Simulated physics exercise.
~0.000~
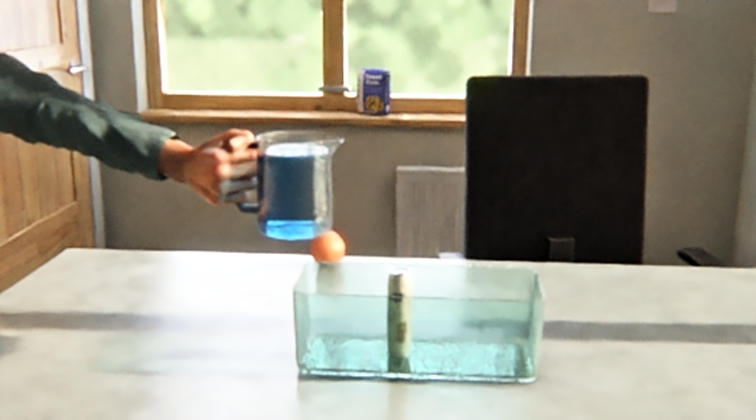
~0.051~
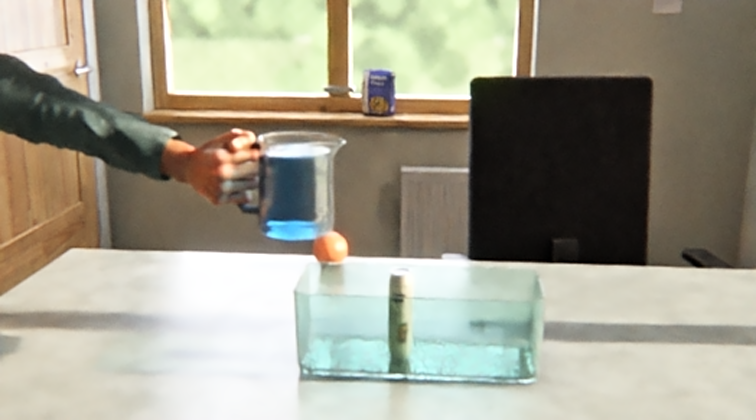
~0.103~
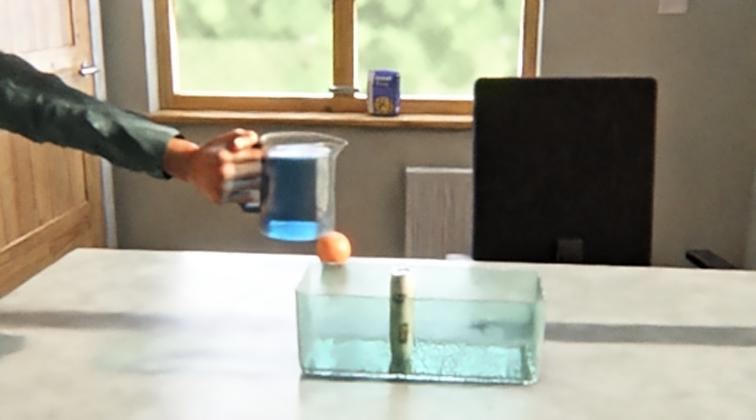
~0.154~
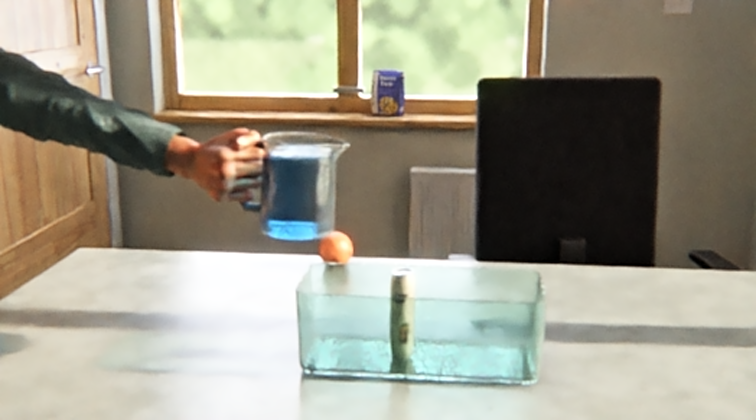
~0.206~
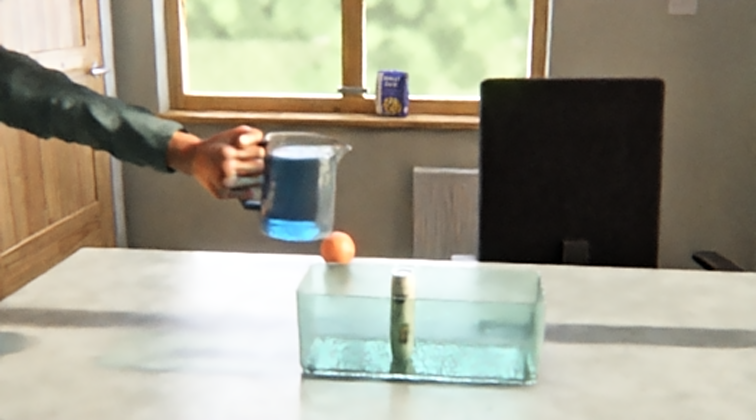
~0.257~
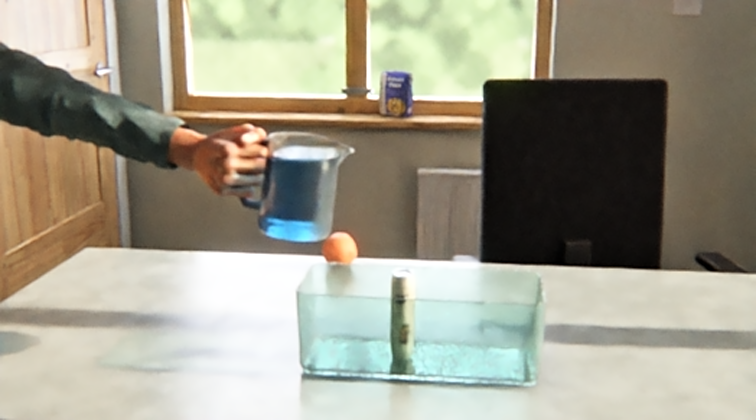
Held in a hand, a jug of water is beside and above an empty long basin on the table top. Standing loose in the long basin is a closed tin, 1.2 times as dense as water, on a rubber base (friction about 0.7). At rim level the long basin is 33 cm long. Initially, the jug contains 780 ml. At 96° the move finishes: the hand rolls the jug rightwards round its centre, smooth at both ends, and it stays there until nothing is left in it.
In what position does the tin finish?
It finishes knocked over.
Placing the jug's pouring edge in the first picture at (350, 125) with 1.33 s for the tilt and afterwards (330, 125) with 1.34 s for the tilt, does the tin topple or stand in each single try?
First it stays up; then it topples.
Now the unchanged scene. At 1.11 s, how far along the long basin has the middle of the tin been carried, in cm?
Its middle sits about 0 cm from the start.
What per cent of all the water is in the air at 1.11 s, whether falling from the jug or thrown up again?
Some 18 per cent.
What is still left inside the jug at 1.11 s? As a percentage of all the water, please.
I'd estimate some 50 per cent.
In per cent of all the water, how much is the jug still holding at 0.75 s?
Still held: Roughly 90 % of the total.
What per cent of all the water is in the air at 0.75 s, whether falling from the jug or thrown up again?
Roughly 10 percent.
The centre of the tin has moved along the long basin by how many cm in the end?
The tin's middle ends up about 8.5 cm along the basin.
By 0.75 s the tilt is 54° and 90 per cent is still to pour; the tin stands where it began.
By 1.11 s the tilt is 86° and 50 per cent is still to pour; the tin stands where it began.
By 1.48 s the tilt is 96° and 13 per cent is still to pour; the tin leans 33°.
By 1.89 s the tilt is 96° and 3 per cent is still to pour; the tin lies on its side.
At rest the tin lies on its side.
